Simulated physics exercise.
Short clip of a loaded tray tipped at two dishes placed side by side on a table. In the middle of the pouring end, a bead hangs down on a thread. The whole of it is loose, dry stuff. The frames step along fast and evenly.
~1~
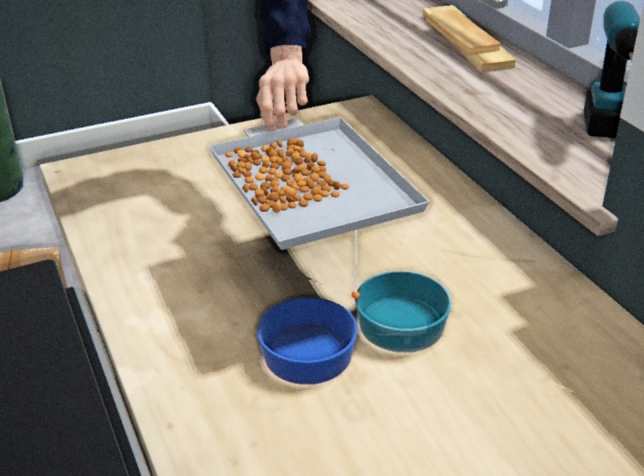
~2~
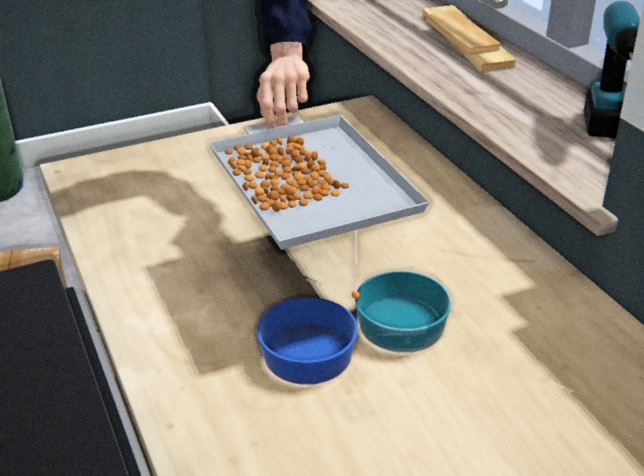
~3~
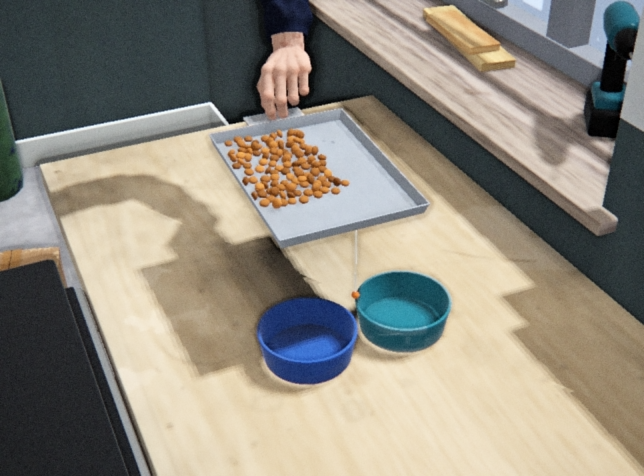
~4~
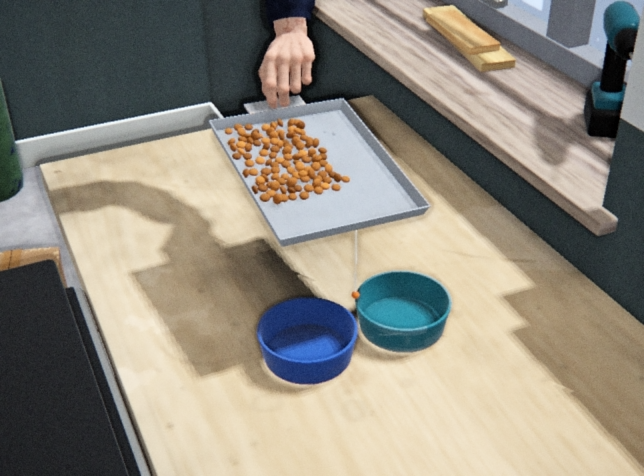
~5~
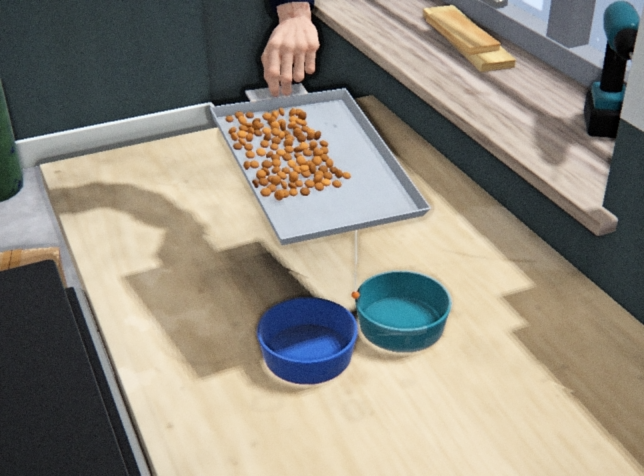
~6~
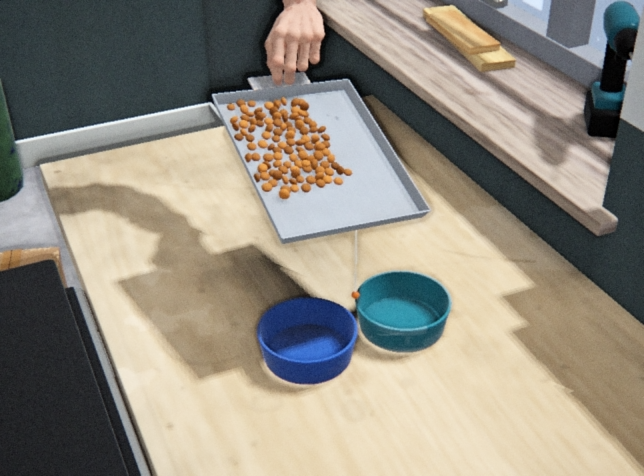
On a wooden table, a hand held a gray tray of orange-brown kibble behind a blue dish and a teal one, then gradually raised the tray's back edge, with the pieces staying bunched together.
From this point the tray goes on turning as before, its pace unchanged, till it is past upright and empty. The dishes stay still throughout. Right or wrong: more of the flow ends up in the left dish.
Wrong; more ends up in the right dish.
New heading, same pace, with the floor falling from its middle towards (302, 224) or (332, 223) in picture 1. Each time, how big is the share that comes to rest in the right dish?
Respectively close to 0 and 10 in a hundred.
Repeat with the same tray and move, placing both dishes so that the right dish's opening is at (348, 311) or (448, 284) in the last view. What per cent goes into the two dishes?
20 per cent, then 80 per cent.
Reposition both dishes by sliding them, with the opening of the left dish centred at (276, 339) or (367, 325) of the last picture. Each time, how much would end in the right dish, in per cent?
Close to 50 in a hundred, then close to 50 in a hundred.
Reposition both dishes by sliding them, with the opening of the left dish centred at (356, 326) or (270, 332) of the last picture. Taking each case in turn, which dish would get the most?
First try: The rightmost dish; second try: The rightmost dish.
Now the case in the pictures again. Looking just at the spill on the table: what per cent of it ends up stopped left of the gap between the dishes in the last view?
Estimate: About 10 per cent.
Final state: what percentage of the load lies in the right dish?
Roughly 70 %.
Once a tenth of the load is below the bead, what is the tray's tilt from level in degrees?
Approx. 65° from level.
Soon after the last picture, tray tipped steeply; most on the tray; a stray few in the right dish; about a quarter in the air.
A little later, tray tipped right over; a small part on the tray; a stray few in the left dish; about half in the right dish; about a quarter outside both; a small part in the air.
Later still, tray tipped past a quarter turn; a stray few in the left dish; about two thirds in the right dish; about a quarter outside both.
At rest, tray tipped past a quarter turn; a stray few in the left dish; about two thirds in the right dish; about a quarter outside both.
